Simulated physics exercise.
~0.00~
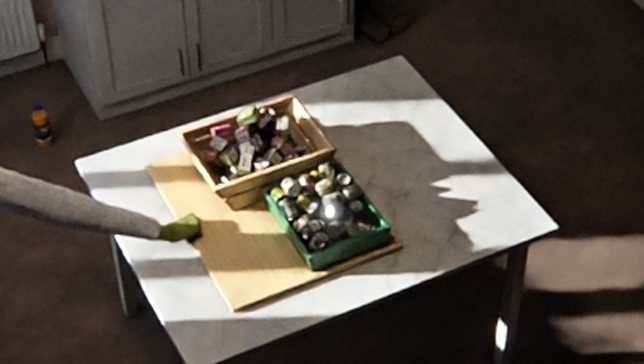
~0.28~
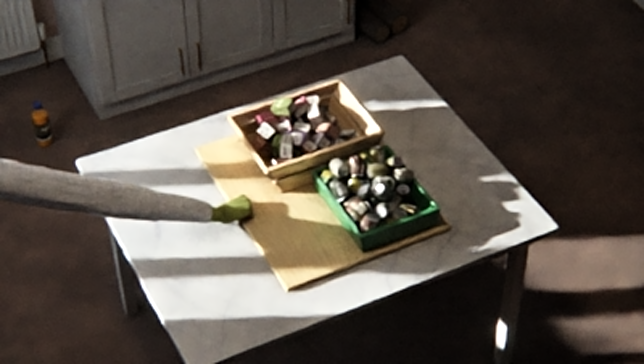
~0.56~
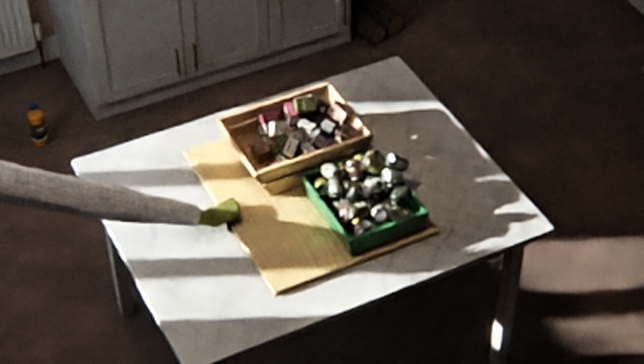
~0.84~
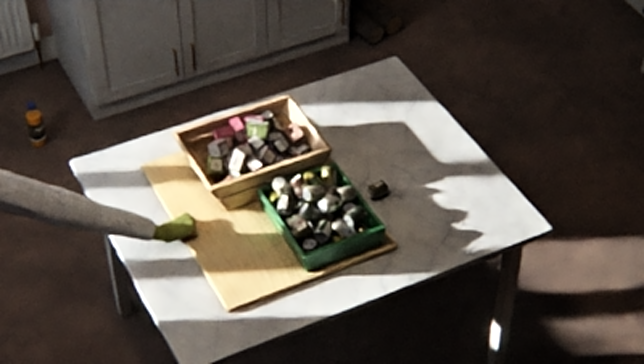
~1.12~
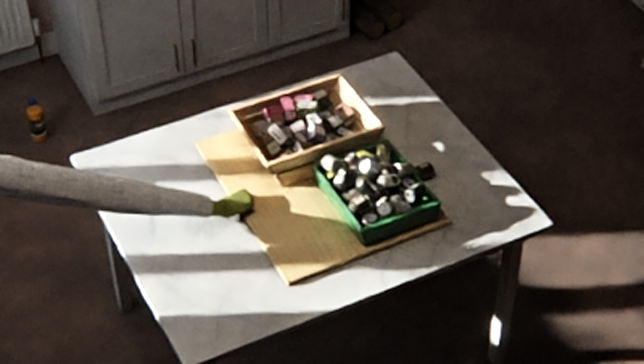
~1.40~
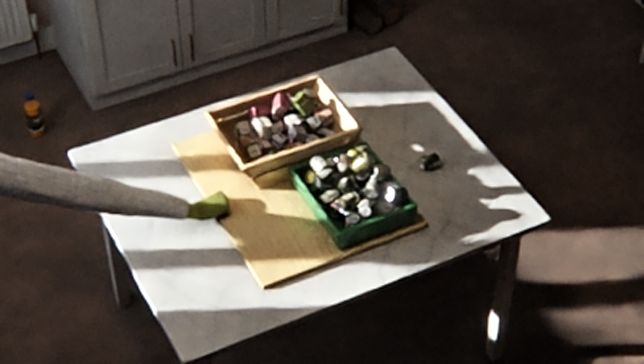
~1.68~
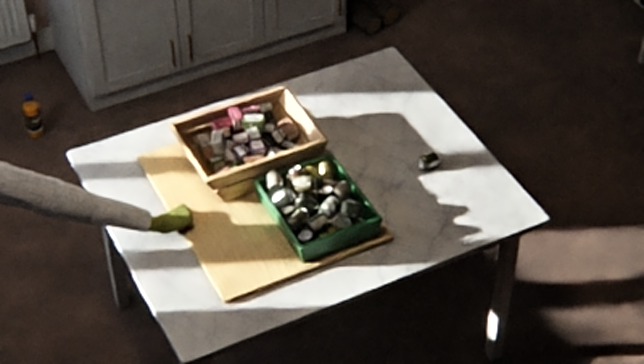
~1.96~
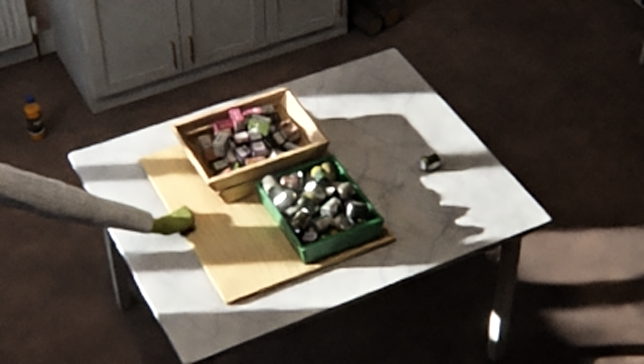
On a table, a board slides back and forth, and one green-tub piece falls out.
